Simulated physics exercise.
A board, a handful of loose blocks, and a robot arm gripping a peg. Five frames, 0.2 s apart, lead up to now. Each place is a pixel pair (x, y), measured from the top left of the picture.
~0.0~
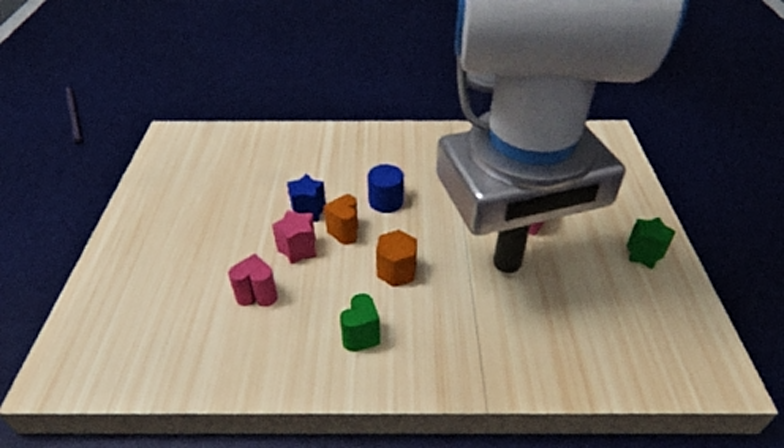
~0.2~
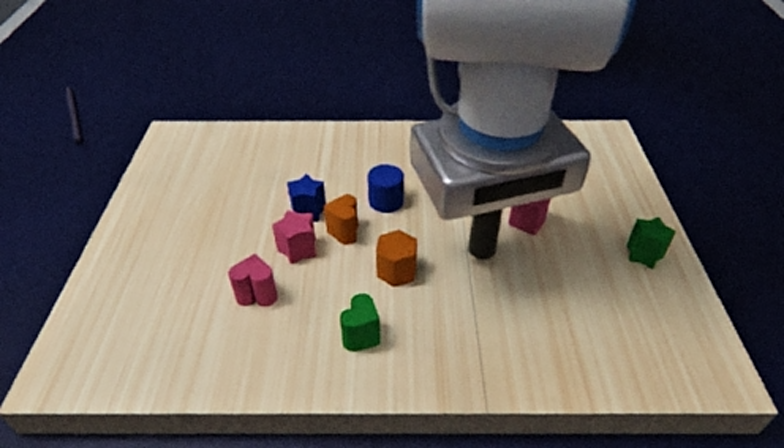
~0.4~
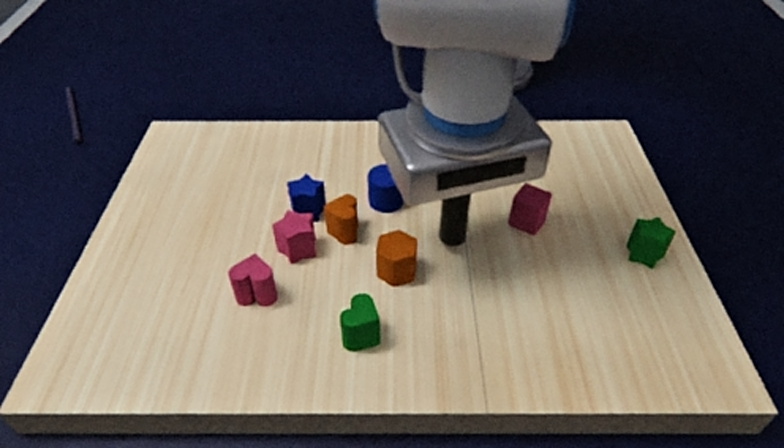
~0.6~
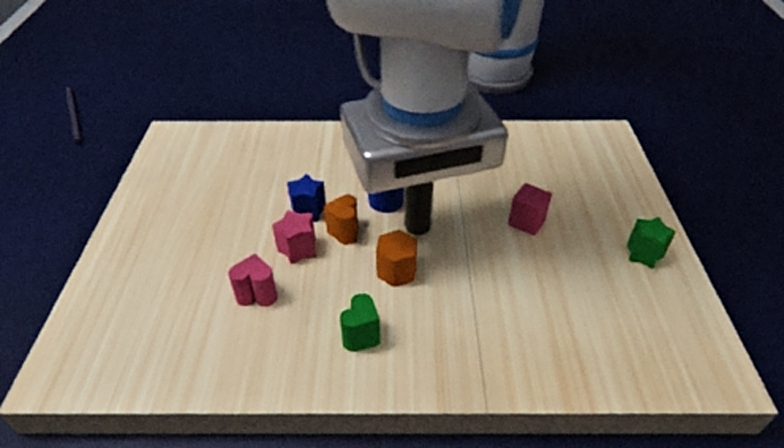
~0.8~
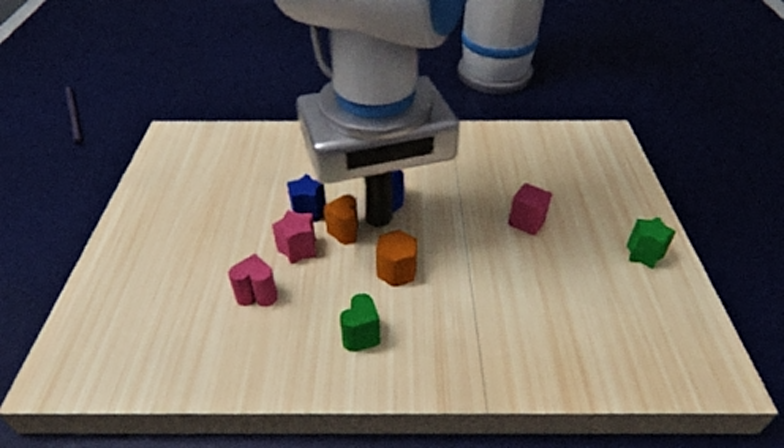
A robot arm holding a dark peg moved steadily left and slightly back across a wooden board, passing in front of the blue cylinder, while the scattered pink, orange, green and blue blocks stayed still.
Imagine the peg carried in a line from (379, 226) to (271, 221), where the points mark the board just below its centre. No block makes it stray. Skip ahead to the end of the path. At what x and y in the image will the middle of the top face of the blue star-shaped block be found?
Located at (278, 177).
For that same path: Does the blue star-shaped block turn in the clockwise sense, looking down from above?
That would be a yes.
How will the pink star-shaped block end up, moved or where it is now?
At the moment the path ends, the pink star-shaped block no longer stands where it did.
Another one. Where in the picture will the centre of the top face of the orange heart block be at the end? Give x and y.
Pixel (309, 214).
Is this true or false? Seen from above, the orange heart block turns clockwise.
False
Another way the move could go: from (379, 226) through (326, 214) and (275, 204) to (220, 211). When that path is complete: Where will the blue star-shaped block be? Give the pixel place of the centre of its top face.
The middle of the upper face of the blue star-shaped block will lie at about (197, 174) in the picture.
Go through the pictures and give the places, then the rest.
Tip of the peg at (507, 263), middles of tops, pink star-shaped block at (294, 223), blue star-shaped block at (305, 186), orange heart block at (343, 206), blue circle at (386, 175), in the first frame.
Peg at (482, 250), nothing pushed, in the second frame.
Peg at (452, 237), nothing pushed, in the third frame.
Peg at (418, 226), nothing pushed, in the fourth frame.
Peg at (379, 219), pink star-shaped block at (294, 223), blue star-shaped block at (305, 186), orange heart block at (343, 206), blue circle partly hidden, in the fifth frame.
On the path given first. One third of the way, peg at (342, 216); orange heart block at (323, 210), turned 50° anticlockwise.
Two thirds of the way, peg at (306, 215); pink star-shaped block at (280, 227), turned 35° anticlockwise; blue star-shaped block at (290, 181), turned 35° clockwise; orange heart block at (309, 214), turned 95° anticlockwise.
At the end, peg at (270, 213); pink star-shaped block at (280, 227), turned 35° anticlockwise; blue star-shaped block at (278, 177), turned 85° clockwise; orange heart block at (309, 214), turned 95° anticlockwise; blue circle unmoved.
